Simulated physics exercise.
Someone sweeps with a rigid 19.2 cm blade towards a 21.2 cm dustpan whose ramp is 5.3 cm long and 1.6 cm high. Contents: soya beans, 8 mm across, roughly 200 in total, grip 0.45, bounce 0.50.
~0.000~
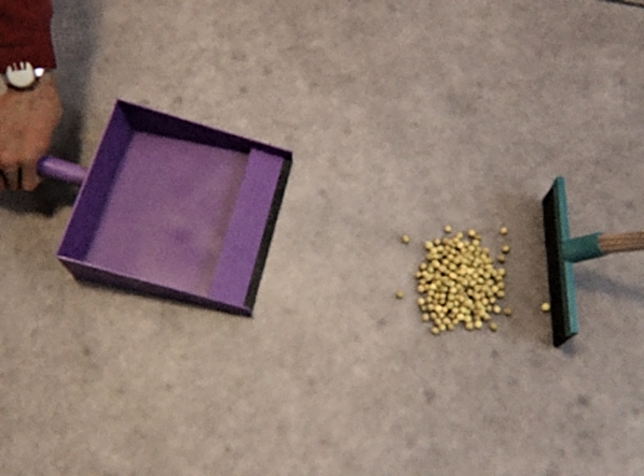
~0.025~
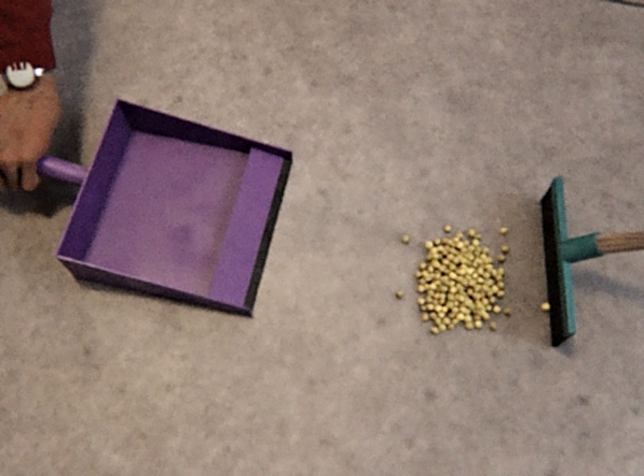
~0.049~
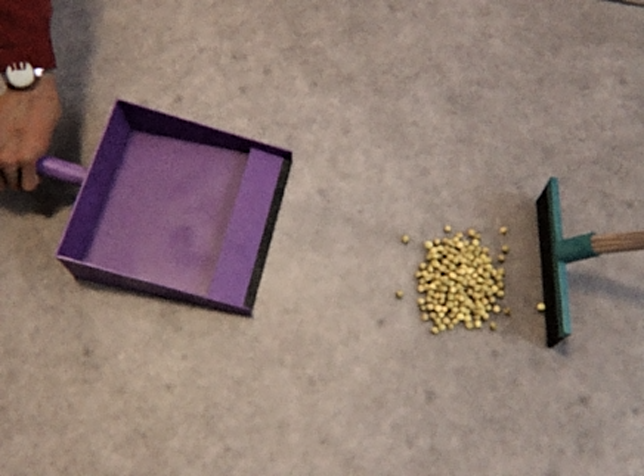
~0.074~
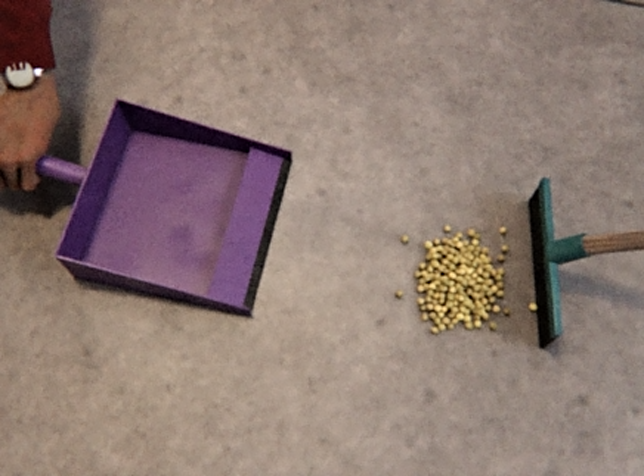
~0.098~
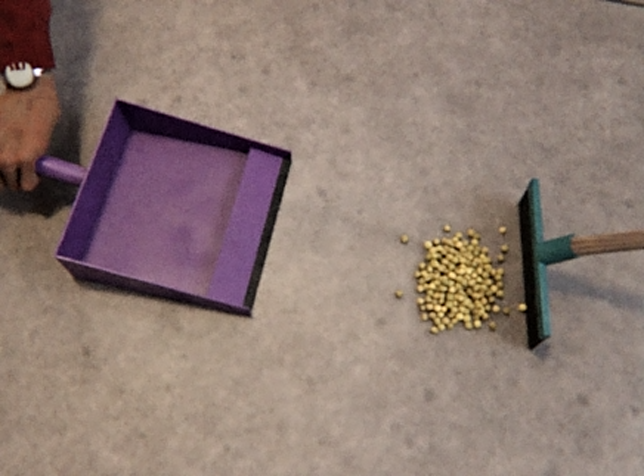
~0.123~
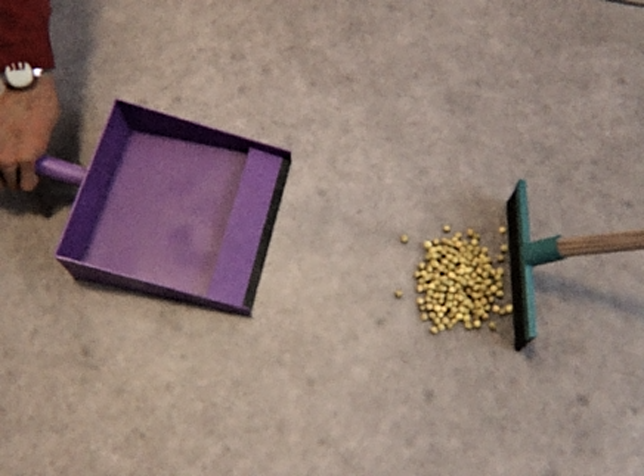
On a grey carpeted floor, a green blade slides left to a pile of beans while a hand holds a purple dustpan still.
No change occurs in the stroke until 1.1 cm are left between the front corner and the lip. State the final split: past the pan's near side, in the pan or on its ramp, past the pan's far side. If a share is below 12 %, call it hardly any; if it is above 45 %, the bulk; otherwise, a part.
Near side: A part. Pan: A part. Far side: Hardly any.
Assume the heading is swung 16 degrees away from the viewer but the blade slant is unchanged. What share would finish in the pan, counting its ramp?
It comes to roughly 25 in a hundred.
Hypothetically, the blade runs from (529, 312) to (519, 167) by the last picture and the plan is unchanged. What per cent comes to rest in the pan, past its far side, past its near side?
Pan: 10, far side: 5, near side: 5.
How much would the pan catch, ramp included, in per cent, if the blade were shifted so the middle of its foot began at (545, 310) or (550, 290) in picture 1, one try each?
Estimates: 20 percent and 25 percent.
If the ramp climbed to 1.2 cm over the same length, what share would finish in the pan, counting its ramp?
About 25 %.
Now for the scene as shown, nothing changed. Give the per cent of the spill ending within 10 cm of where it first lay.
Near 0 per cent.
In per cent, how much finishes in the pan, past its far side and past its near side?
Near: 40; pan: 25; far: 0 (percent).
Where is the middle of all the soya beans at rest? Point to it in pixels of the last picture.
Somewhere around (251, 296) in the final frame.
After 0.36 s, middle of the blade 16 cm from the lip; 0 % over the lip, far side 0 %, near side 10 %.
After 0.51 s, middle of the blade 7 cm from the lip; 0 % over the lip, far side 0 %, near side 25 %.
After 0.79 s, middle of the blade 3 cm from the lip; 25 % over the lip, far side 0 %, near side 40 %.
By 1.5 s all is still; near side 40 %, pan 25 %, far side 0 %, in front of the lip or behind the blade 35 %.
